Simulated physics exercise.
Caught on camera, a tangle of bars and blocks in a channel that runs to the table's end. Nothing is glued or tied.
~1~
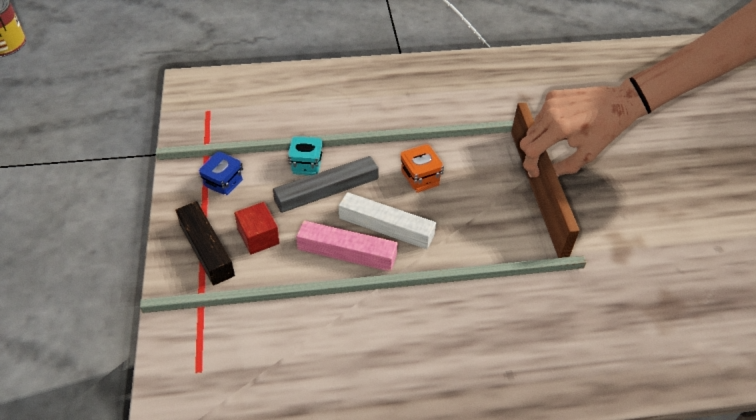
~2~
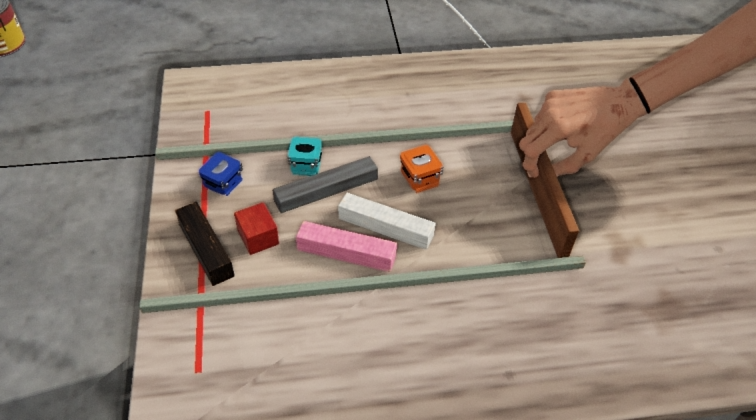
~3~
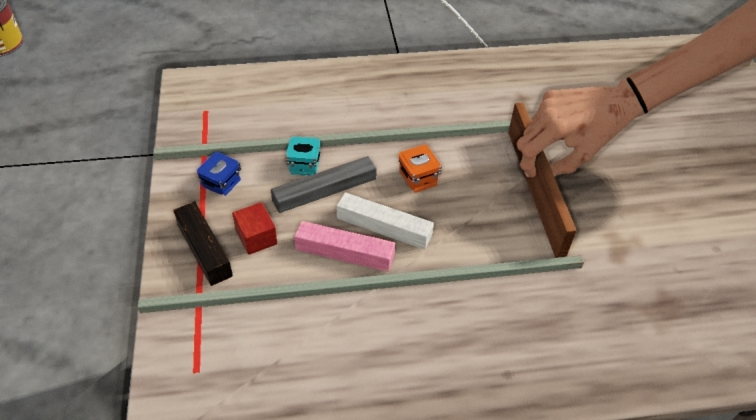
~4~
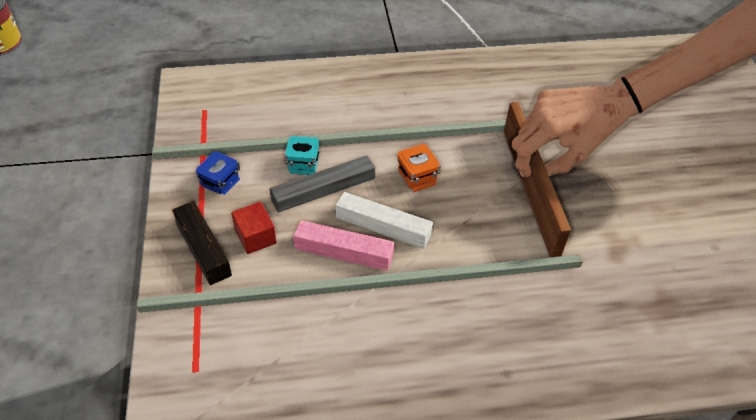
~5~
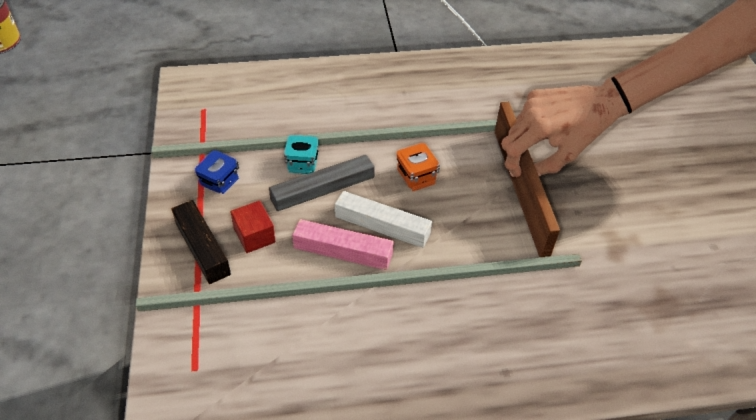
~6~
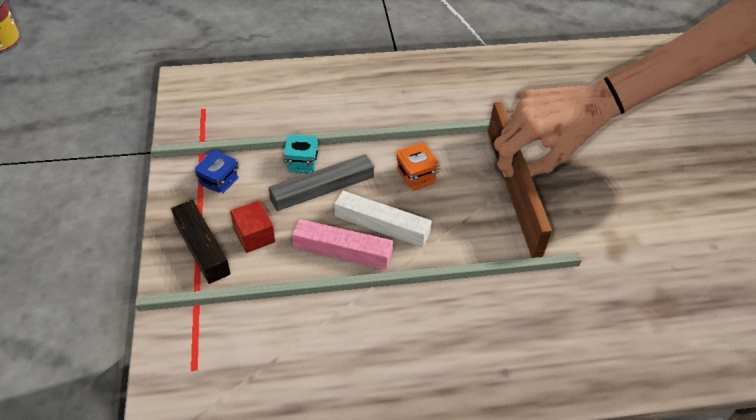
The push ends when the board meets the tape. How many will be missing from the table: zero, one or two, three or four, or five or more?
Outcome: The number that fall off is three or four.
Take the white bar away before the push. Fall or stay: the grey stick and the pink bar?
The grey stick goes over; the pink bar holds on.
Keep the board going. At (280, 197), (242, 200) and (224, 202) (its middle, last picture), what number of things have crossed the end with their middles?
Past the end: 0, 0 and 1.
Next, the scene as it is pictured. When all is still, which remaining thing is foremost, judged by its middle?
The pink bar ends nearest.
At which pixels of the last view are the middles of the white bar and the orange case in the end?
First (167, 223), then (183, 182).
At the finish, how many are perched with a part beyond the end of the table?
2 of them.
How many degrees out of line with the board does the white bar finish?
Near 25 degrees.
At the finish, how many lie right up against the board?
That makes 4.
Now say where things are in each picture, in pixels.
Black bar (205, 242); blue case (222, 175); red block (257, 228); board (542, 177); tape (204, 221), in the first picture.
Blue case (221, 175); white bar (386, 221), in the second picture.
Red block (255, 229); orange case (419, 168), in the third picture.
Black bar (202, 242); board (534, 176), in the fourth picture.
Blue case (218, 174); turquoise case (302, 155), in the fifth picture.
Black bar (200, 241); blue case (217, 173); red block (253, 227); board (516, 176); tape (199, 220), in the sixth picture.
A little later, none off yet; black bar at rest near (200, 241); blue case at rest near (217, 173); red block at rest near (253, 227).
Next, none off yet; black bar shifted a little near (184, 248); blue case moving near (212, 169); red block shifted about its own width near (207, 218).
When it is over, the number that fall off is three or four; down, grey stick, red block, blue case and black bar.
